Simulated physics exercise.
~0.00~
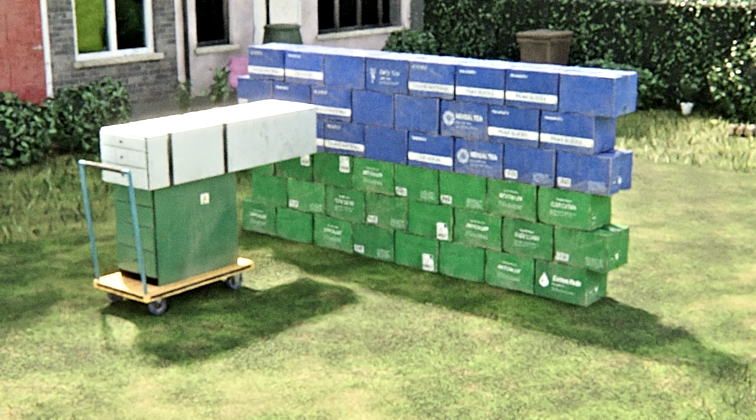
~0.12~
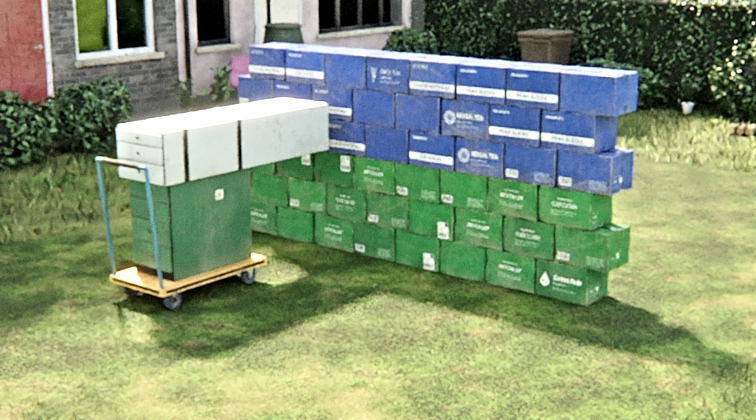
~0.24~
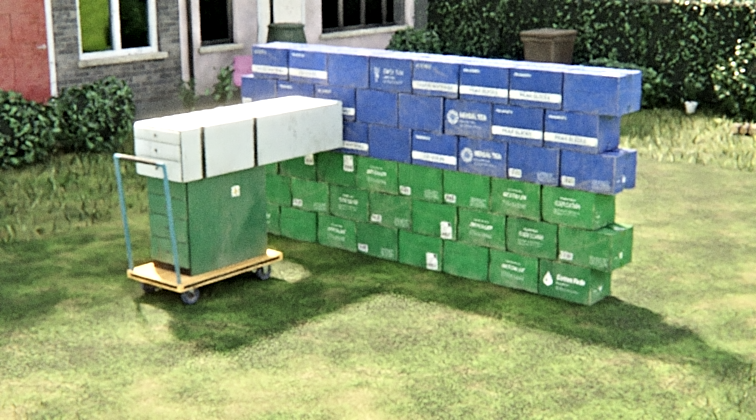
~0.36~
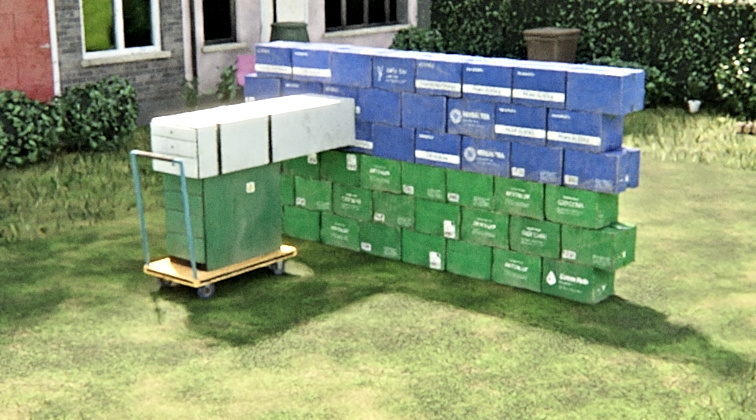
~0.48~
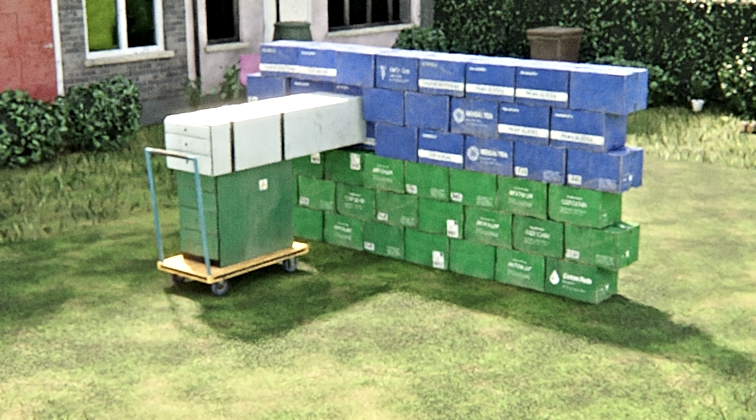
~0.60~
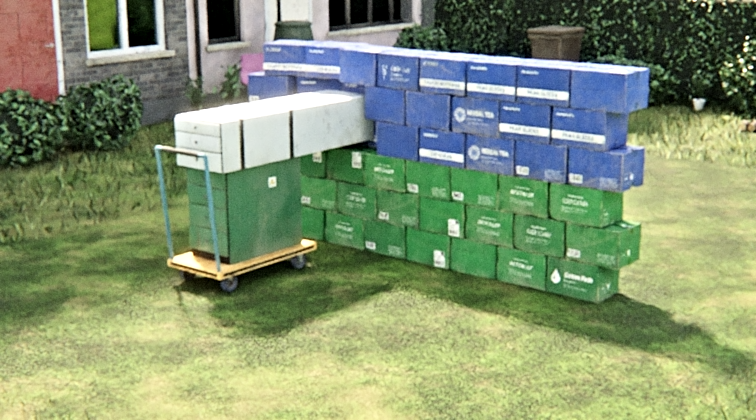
A long free-standing wall of stacked cartons, blue in the upper rows and green below, stands on a sunlit lawn, seen from slightly above before a brick house and hedges. At left, a yellow-decked platform trolley with a blue handle carries green boxes topped by long white ones. It rolls rightward, its white load pressing into the wall and shifting a few cartons slightly, while the camera pans a little.
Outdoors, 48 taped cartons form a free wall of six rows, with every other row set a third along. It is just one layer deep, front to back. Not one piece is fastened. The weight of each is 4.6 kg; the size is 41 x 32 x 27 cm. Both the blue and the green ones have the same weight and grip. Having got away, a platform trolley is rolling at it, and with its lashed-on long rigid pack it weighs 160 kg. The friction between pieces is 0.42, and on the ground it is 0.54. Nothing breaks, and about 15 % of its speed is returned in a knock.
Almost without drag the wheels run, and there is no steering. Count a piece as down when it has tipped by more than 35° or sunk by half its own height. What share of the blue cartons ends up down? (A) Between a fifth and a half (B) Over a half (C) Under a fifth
Answer: A.
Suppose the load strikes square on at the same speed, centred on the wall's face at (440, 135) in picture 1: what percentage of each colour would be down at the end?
Green 0 %, blue 30 %.
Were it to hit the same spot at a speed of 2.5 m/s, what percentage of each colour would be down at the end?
Share down, in per cent: Green 0, blue 20.
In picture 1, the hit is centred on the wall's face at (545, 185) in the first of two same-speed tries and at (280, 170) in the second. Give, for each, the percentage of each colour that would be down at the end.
You'd get green at 20 followed by 20, and blue at 40 followed by 50 percent.
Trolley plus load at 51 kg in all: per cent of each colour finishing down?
Down at the end: Green 0 per cent, blue 0 per cent.
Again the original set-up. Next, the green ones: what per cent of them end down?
Share down, green: 0 percent.
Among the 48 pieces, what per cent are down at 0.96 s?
By then, 0 per cent.
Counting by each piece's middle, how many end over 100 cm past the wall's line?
4 or so.
Around 0.96 s, load 38 cm past the wall's line, still rolling; none of the 24 blue cartons down (0 of 48 in all colours); top blue carton unmoved.
Around 1.38 s, load 50 cm past the wall's line, still rolling; 7 of the 24 blue cartons down (7 of 48 in all colours); top blue carton unmoved.
Around 2.02 s, load 62 cm past the wall's line, still rolling; 9 of the 24 blue cartons down (9 of 48 in all colours); top blue carton unmoved.
Finally (3.3 s), load 65 cm past the wall's line, stopped; 9 of the 24 blue cartons down (9 of 48 in all colours); top blue carton unmoved; top green carton unmoved. That is 38 per cent. Seen by the last camera, middles, top blue carton near (503, 79), top green carton near (281, 151).
